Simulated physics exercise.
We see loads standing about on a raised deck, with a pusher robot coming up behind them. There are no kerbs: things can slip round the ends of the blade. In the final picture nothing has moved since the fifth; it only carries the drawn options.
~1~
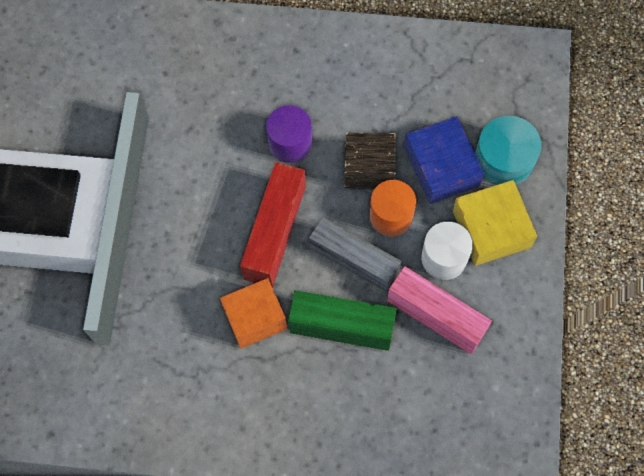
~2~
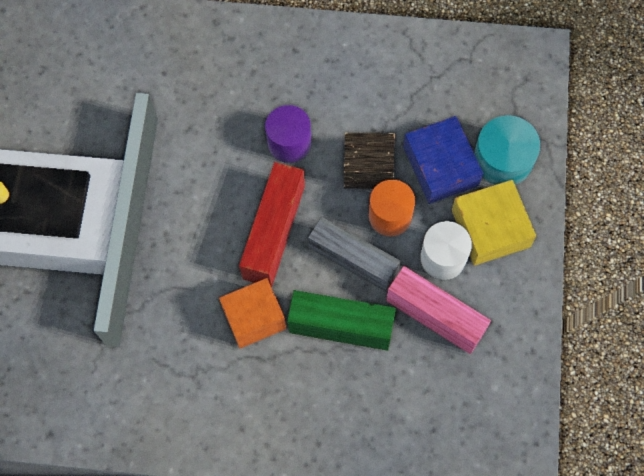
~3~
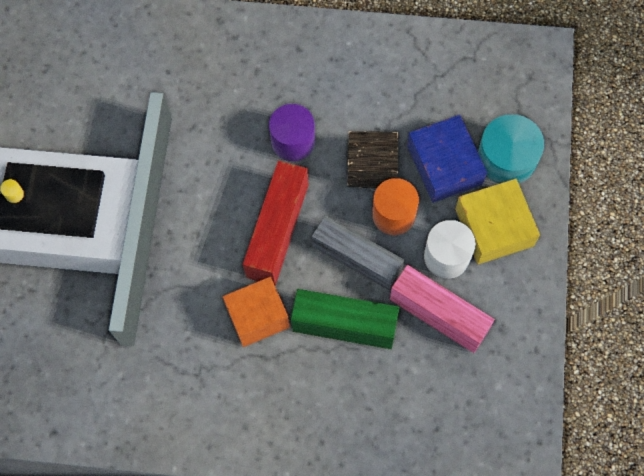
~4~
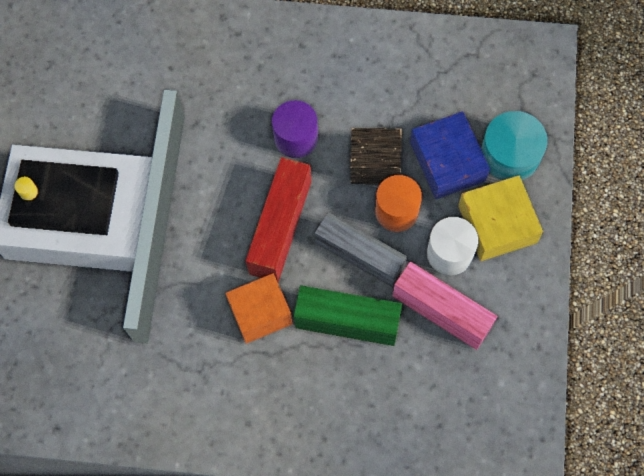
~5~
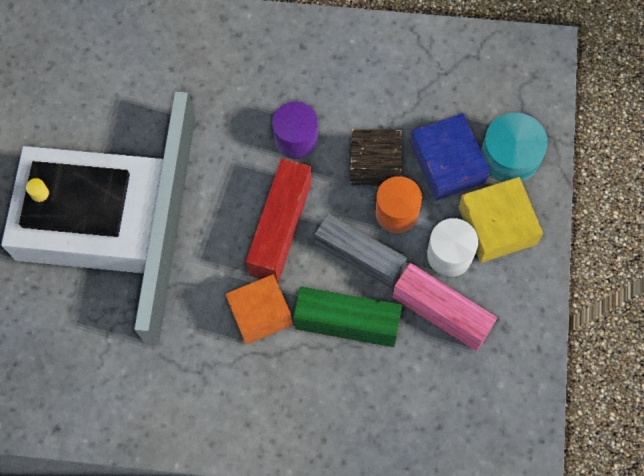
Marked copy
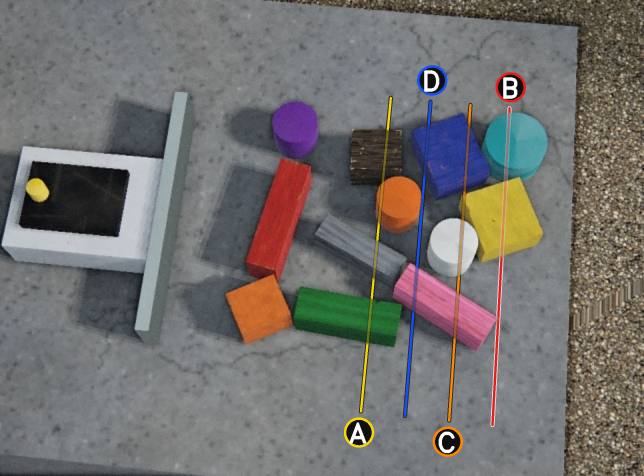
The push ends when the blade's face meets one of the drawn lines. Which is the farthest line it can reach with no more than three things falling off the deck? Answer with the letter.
At C, and not beyond.
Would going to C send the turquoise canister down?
By then, yes.
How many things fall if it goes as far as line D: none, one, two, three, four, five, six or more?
In all, none.
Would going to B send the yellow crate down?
Yes.
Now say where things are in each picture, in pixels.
In the first picture, yellow crate (494, 223); pink stick (438, 311); orange canister (392, 209).
In the second picture, robot (42, 200); red bar (273, 225).
In the third picture, robot (57, 200); purple canister (293, 133).
In the fourth picture, robot (72, 197); grey stick (361, 250).
In the fifth picture, robot (82, 199); green stick (348, 318); turquoise canister (513, 149); orange crate (259, 310).
On the marked copy, A at (377, 247); B at (501, 259); C at (460, 255); D at (418, 251).
Following C. Soon after the start, robot (189, 209); orange crate (293, 317); green stick (371, 325).
Later, robot (295, 219); turquoise canister (538, 136); pink stick (530, 327).
In the end, robot (378, 227); pink stick over the edge; turquoise canister over the edge; two fallen.
As for the rest, A is within the limit but short; B drops five; D is within the limit but short.
